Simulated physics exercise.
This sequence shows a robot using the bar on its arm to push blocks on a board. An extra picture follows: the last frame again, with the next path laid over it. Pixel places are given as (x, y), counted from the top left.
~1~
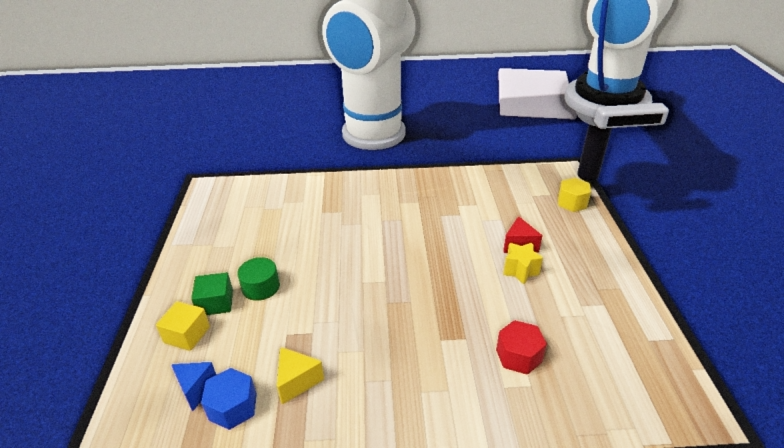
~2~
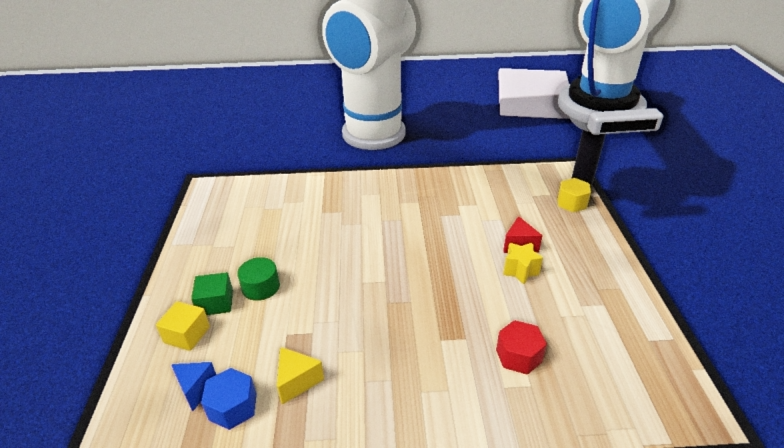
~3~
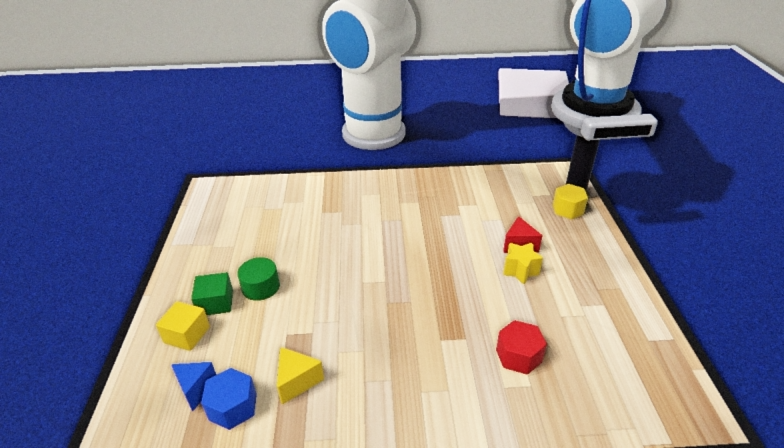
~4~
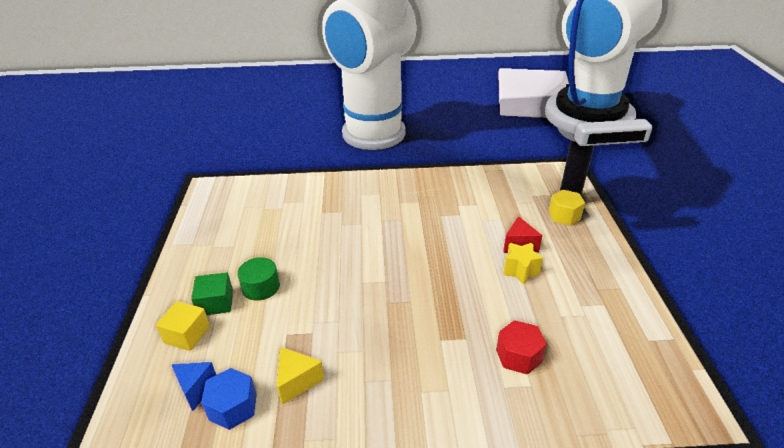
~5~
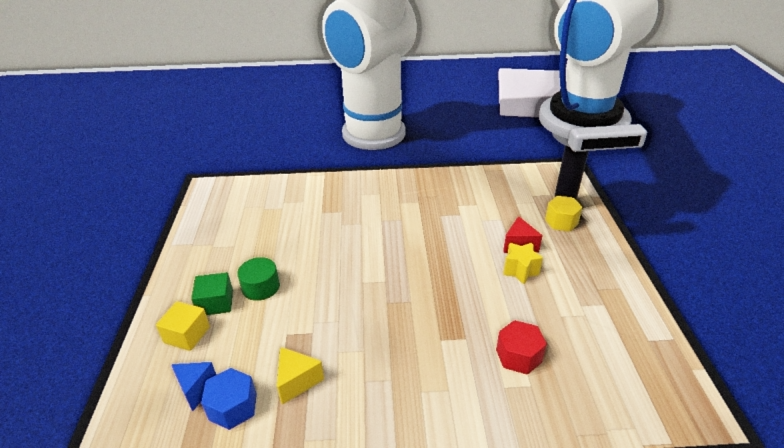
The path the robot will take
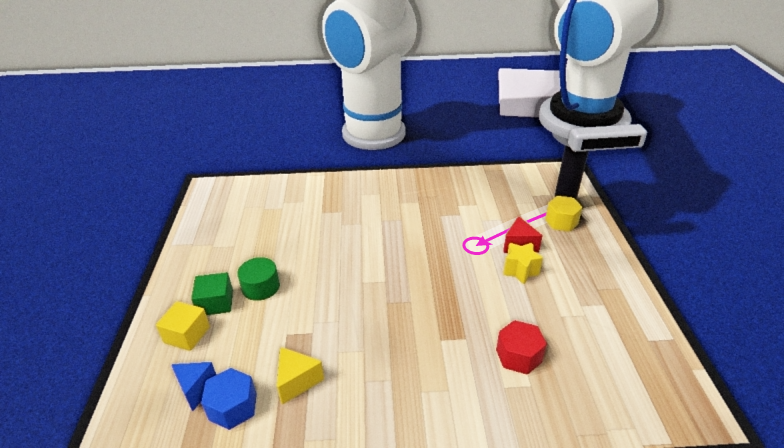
Robot arm nudging a yellow hexagon block slightly down and left across a wooden board, while the other coloured blocks stay still.
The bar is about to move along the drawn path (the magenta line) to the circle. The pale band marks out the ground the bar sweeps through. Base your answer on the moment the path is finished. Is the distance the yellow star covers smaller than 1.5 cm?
Going by the path, yes.
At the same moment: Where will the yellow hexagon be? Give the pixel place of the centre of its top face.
Located at (560, 214).
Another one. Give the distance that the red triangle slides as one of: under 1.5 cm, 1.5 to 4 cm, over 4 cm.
That one ends up 1.5 to 4 cm from where it is now.
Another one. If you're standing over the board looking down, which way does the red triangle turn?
From overhead, the rotation is counterclockwise.
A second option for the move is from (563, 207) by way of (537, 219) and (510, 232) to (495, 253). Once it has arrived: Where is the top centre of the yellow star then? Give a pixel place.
It ends at (536, 268).
Drawn move, in a line from (563, 207) to (476, 246).
What follows on the original path. One third of the way, bar at (537, 210); yellow hexagon at (560, 214), turned 40° anticlockwise.
Two thirds of the way, bar at (507, 223); red triangle at (520, 233), turned 30° anticlockwise; yellow hexagon at (560, 214), turned 40° anticlockwise.
At the end, bar at (477, 237); red triangle at (509, 235), turned 85° anticlockwise; yellow star at (525, 256); yellow hexagon at (560, 214), turned 40° anticlockwise.
